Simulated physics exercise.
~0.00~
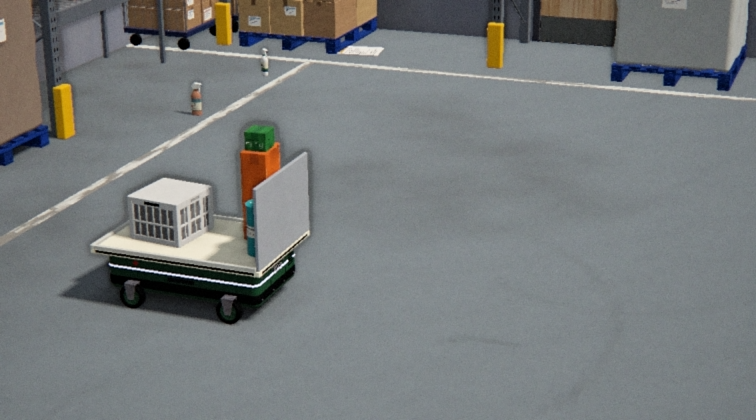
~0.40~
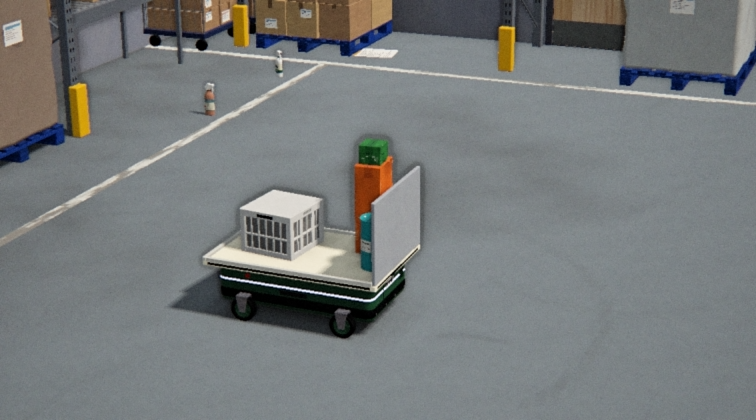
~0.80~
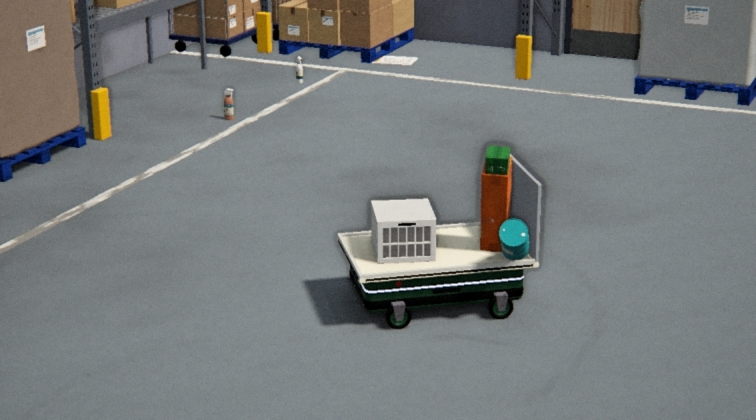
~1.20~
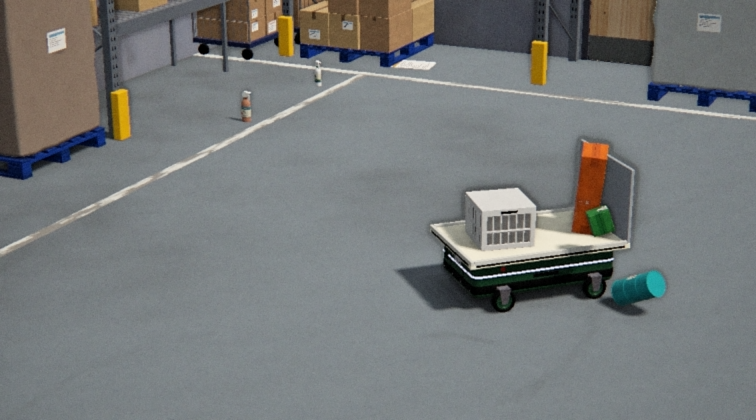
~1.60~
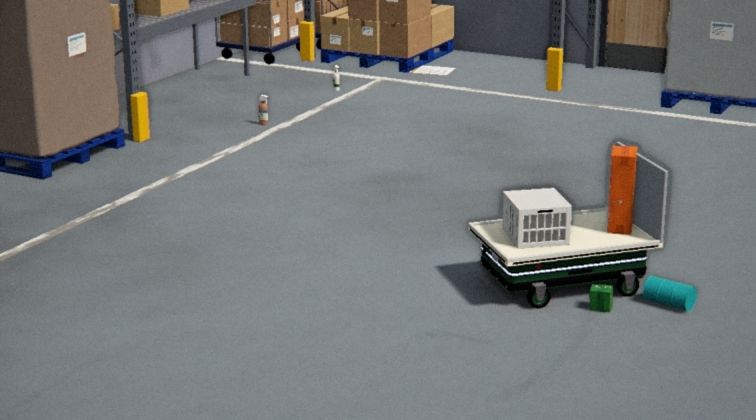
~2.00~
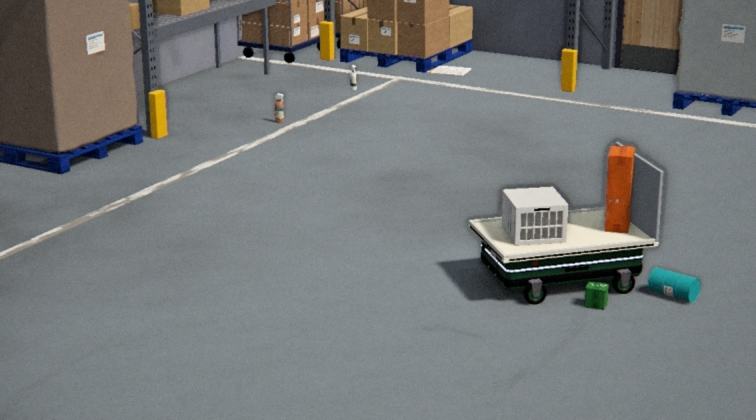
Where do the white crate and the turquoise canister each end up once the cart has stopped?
The white crate stays in its place on the cart's deck, while the turquoise canister ends up lying on its side on the floor beside the cart.
